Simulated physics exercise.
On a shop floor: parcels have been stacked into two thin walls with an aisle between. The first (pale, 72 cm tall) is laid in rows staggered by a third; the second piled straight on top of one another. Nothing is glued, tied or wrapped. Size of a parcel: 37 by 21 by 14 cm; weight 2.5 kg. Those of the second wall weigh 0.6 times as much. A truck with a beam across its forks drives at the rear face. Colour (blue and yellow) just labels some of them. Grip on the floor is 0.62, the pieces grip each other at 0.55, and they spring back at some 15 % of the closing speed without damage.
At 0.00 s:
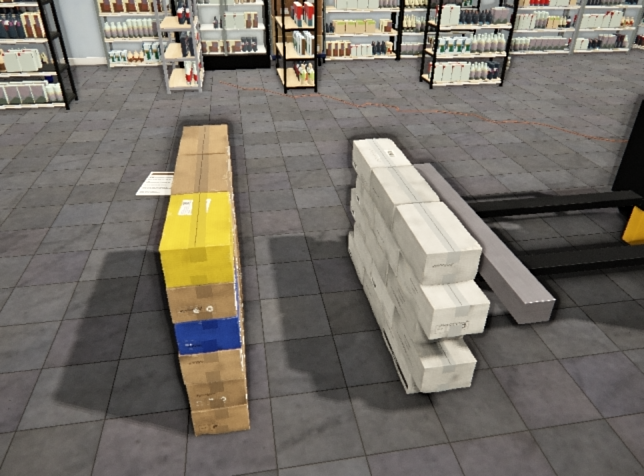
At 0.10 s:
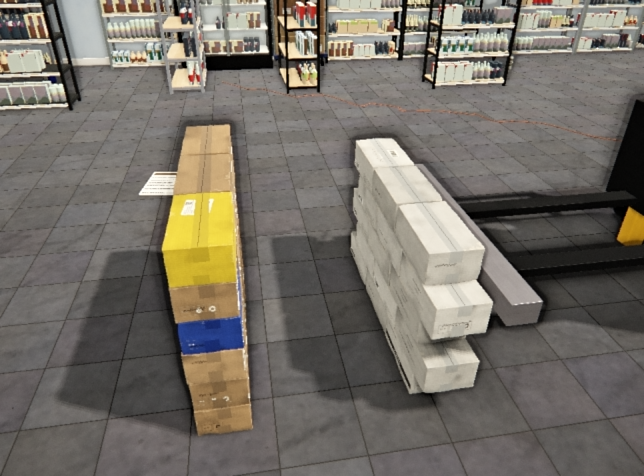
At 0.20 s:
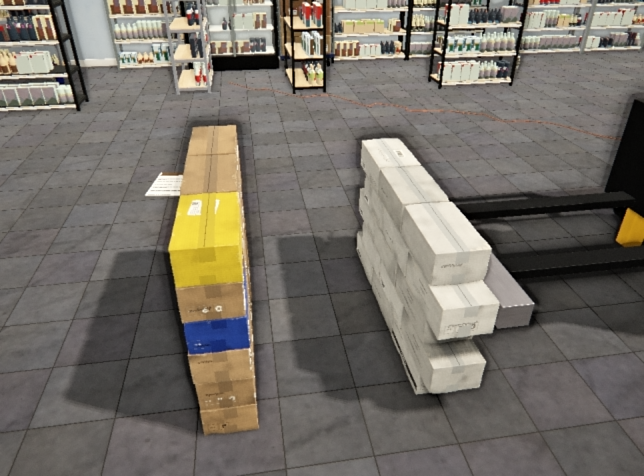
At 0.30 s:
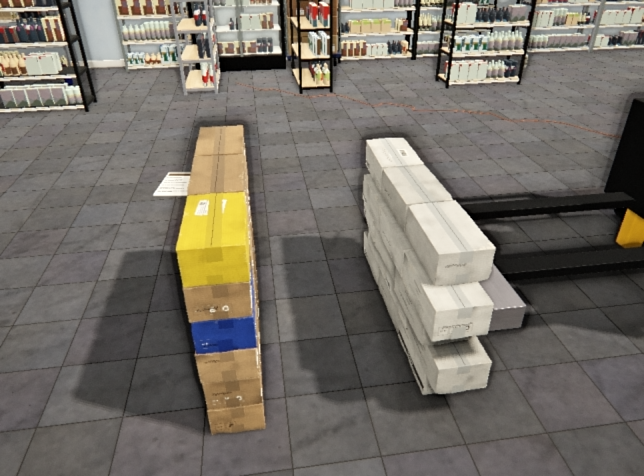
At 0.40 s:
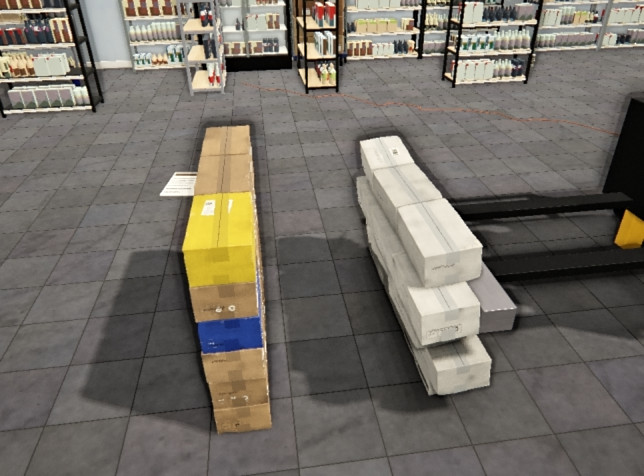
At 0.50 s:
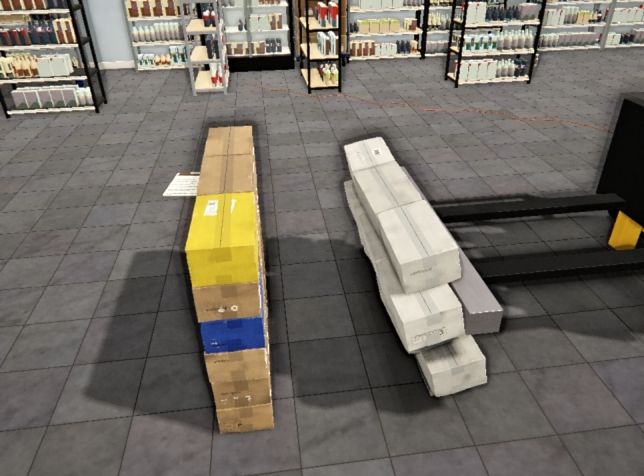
In this clip, two narrow stacks of parcels stand on a shop floor as a beam on a truck's forks moves left into the white stack, pushing its upper parcels leftward while the brown, yellow and blue stack stays put.
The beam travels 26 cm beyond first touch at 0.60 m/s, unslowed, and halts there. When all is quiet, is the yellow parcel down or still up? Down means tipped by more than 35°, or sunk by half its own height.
It remains up.
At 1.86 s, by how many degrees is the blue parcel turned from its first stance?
Roughly 0°.
Around 0.58 s, 0 of the pale wall down; none of the 18 parcels of the second wall down; yellow parcel unmoved.
Around 0.74 s, 3 of the pale wall down; none of the 18 parcels of the second wall down; yellow parcel unmoved.
Around 0.92 s, 9 of the pale wall down; none of the 18 parcels of the second wall down; yellow parcel unmoved.
Around 1.86 s, 9 of the pale wall down; none of the 18 parcels of the second wall down, 10 disturbed; yellow parcel displaced 13 mm; blue parcel displaced 23 mm.
Finally (3.3 s), 12 of the pale wall down; none of the 18 parcels of the second wall down, 10 disturbed; yellow parcel displaced 14 mm; blue parcel displaced 24 mm. Seen by the last camera, middles, yellow parcel near (221, 236), blue parcel near (228, 303).
